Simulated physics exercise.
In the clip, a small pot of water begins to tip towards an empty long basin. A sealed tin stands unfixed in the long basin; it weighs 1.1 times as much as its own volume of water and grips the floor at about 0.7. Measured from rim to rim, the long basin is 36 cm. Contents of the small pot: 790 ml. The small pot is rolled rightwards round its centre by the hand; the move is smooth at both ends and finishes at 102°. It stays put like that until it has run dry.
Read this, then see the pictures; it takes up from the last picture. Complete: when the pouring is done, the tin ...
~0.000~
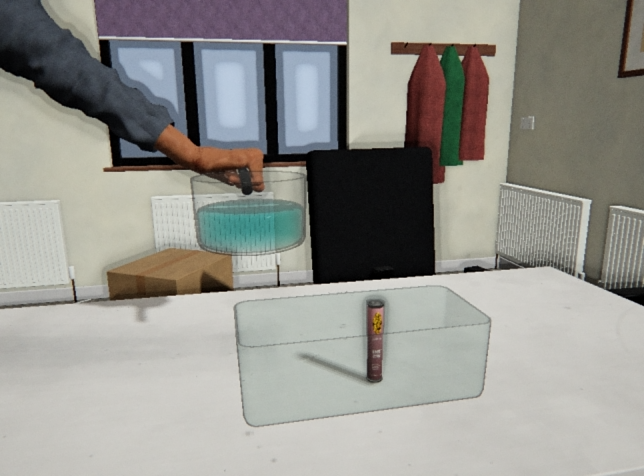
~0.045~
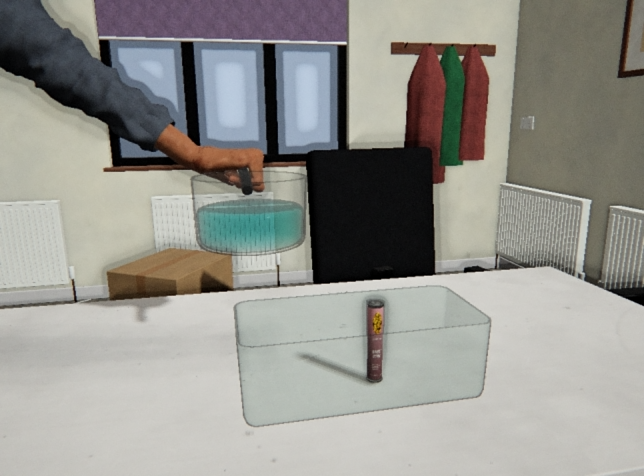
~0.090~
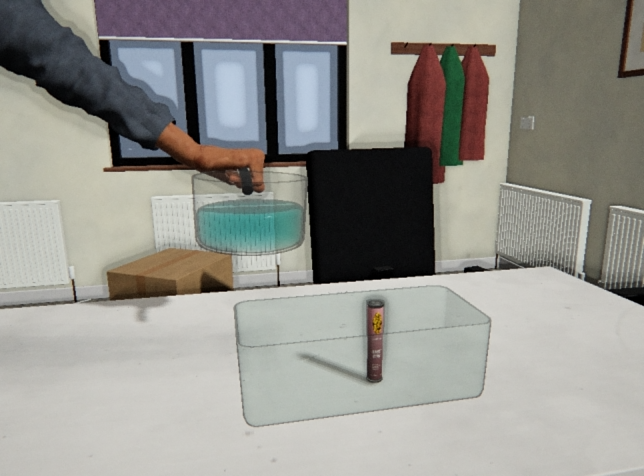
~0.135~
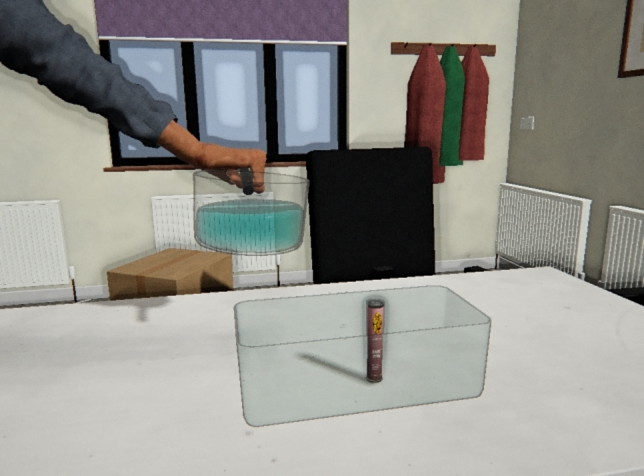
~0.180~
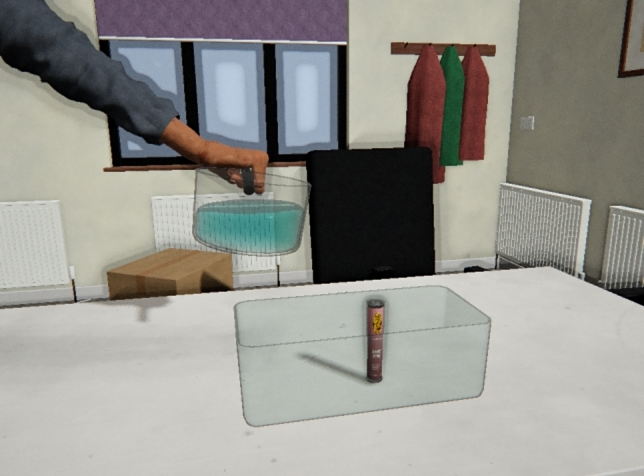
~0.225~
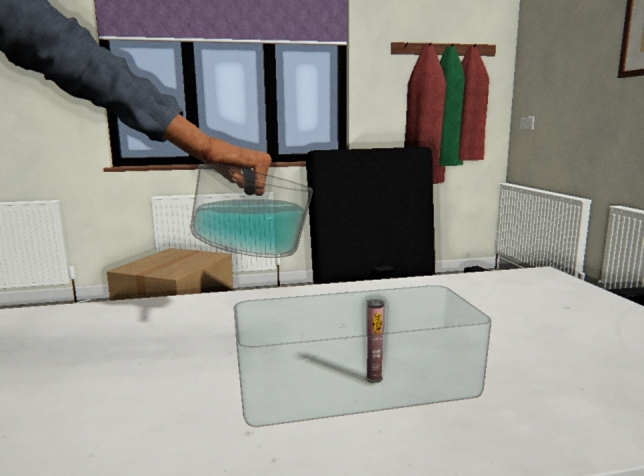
... has gone over.
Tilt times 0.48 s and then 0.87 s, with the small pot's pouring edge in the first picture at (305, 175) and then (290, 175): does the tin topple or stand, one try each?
Try 1: Still standing; try 2: Still standing.
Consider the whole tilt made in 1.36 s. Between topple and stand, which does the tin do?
Then it stays up.
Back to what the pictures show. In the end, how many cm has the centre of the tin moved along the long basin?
About 8.0 cm.
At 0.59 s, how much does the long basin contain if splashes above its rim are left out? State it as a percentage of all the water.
1 %, roughly.
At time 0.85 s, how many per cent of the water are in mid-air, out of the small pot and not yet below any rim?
Close to 18 in every hundred parts.
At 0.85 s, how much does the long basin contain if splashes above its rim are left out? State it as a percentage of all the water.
Some 62 per cent.
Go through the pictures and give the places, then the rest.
The first frame shows tilt 0°; pouring edge (305, 176); surface from (197, 209) to (302, 205); the long basin's rim runs from (236, 324) to (467, 303); the tin's top is at (375, 307).
The second frame shows tilt 1°; pouring edge (305, 177); surface from (197, 209) to (302, 205).
The third frame shows tilt 2°; pouring edge (306, 178); surface from (197, 209) to (302, 205).
The fourth frame shows tilt 5°; pouring edge (307, 181); surface from (196, 209) to (302, 205).
The fifth frame shows tilt 9°; pouring edge (309, 185); surface from (196, 209) to (303, 206).
The sixth frame shows tilt 14°; pouring edge (311, 190); surface from (195, 210) to (304, 206).
By 0.59 s the tilt is 71° and 74 per cent is still to pour; the tin stands where it began.
By 0.85 s the tilt is 100° and 21 per cent is still to pour; the tin stands where it began.
By 1.13 s the tilt is 102° and 3 per cent is still to pour; the tin leans 16°.
By 1.43 s the tilt is 102° and 0 per cent is still to pour; the tin lies on its side.
At rest the tin lies on its side.
